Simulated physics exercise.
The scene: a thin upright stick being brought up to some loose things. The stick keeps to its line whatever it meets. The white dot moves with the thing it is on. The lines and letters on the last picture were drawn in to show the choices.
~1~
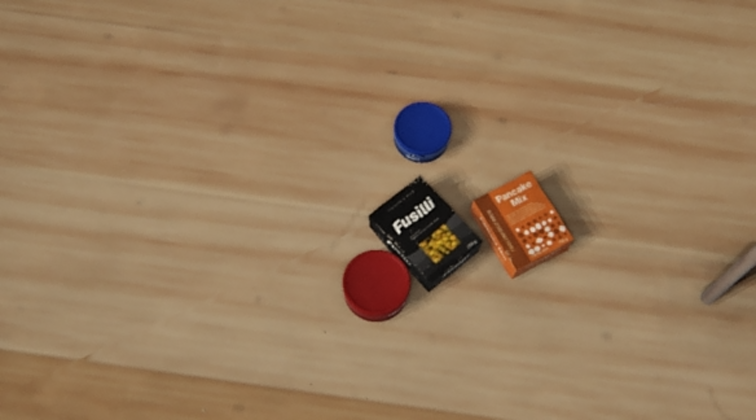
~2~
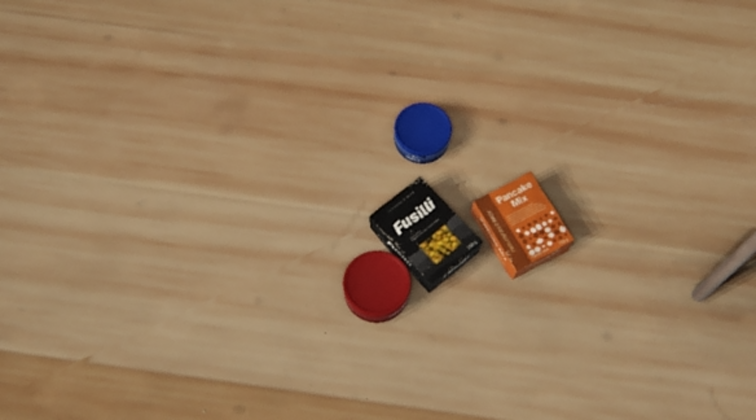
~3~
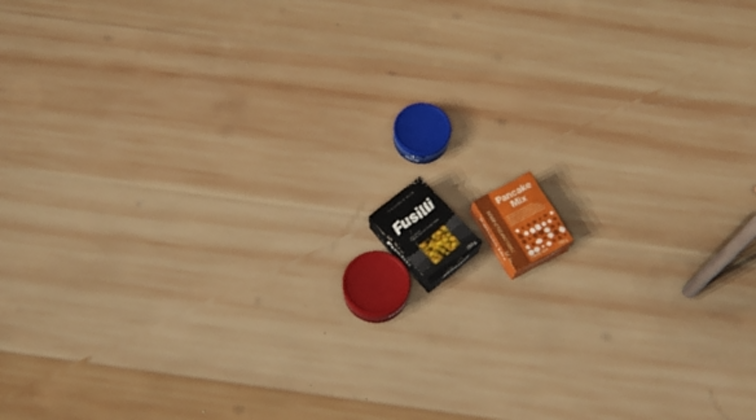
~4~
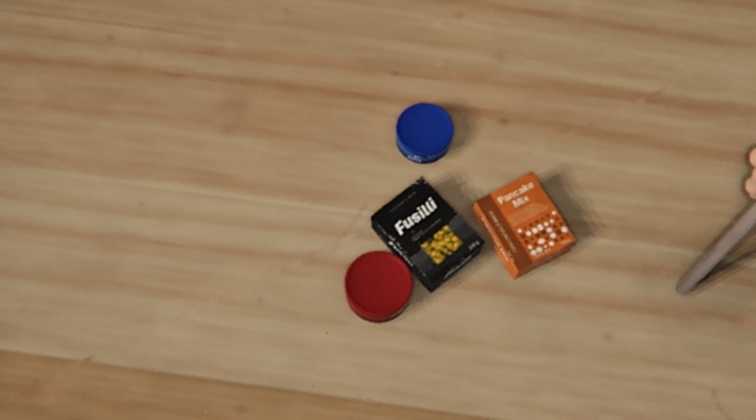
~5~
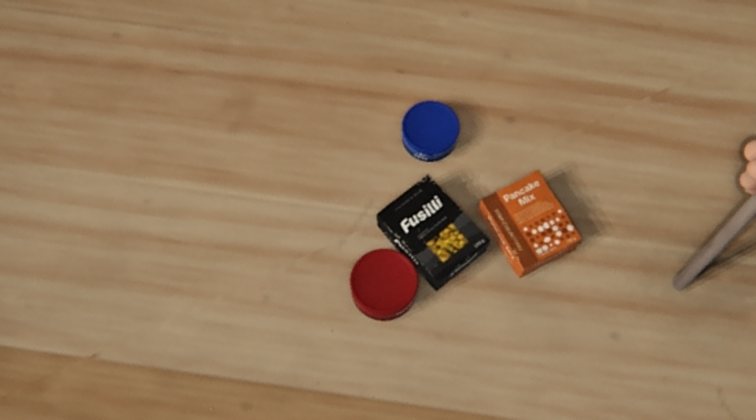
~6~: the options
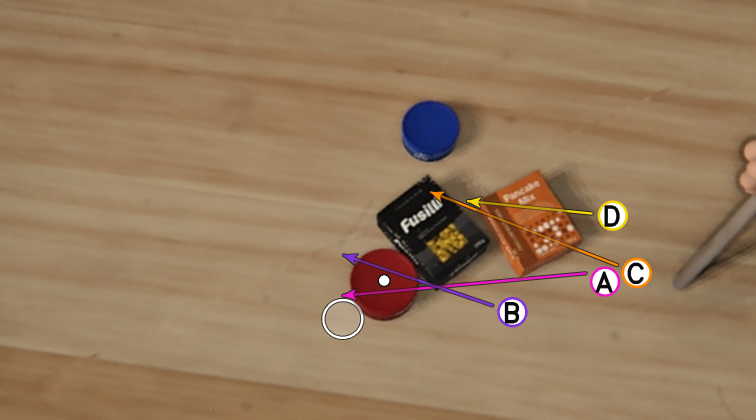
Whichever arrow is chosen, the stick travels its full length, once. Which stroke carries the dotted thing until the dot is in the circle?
Only D gets it there.
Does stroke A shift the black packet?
On that stroke, yes.
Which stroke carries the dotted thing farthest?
Stroke A.
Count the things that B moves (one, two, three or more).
It moves two.
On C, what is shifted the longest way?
The orange packet goes farthest.
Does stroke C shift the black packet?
Yes.
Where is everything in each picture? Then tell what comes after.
Orange packet (521, 225); red jar (376, 286); blue jar (422, 133), in the first frame.
Blue jar (422, 134); black packet (425, 235), in the second frame.
Orange packet (520, 226); red jar (376, 288), in the third frame.
Blue jar (424, 134); black packet (426, 235), in the fourth frame.
Orange packet (529, 224); red jar (384, 285); blue jar (430, 132), in the fifth frame.
On the marked copy, A from (586, 273) to (343, 296); B from (493, 305) to (344, 255); C from (617, 265) to (431, 192); D from (592, 214) to (468, 201); the ring at (343, 319); the white dot at (384, 281).
With D. Early on, foot of the stick (546, 210); red jar (384, 285); orange packet (518, 227).
Further on, foot of the stick (501, 205); red jar (360, 304); orange packet (478, 228); black packet (397, 247).
At the end, foot of the stick (468, 202); red jar (345, 321); orange packet (453, 230); black packet (375, 259); the dot on the red jar is in the ring.
As for the rest, A leaves the dotted thing at (303, 289); B leaves the dotted thing at (342, 291); C leaves the dotted thing at (377, 290).
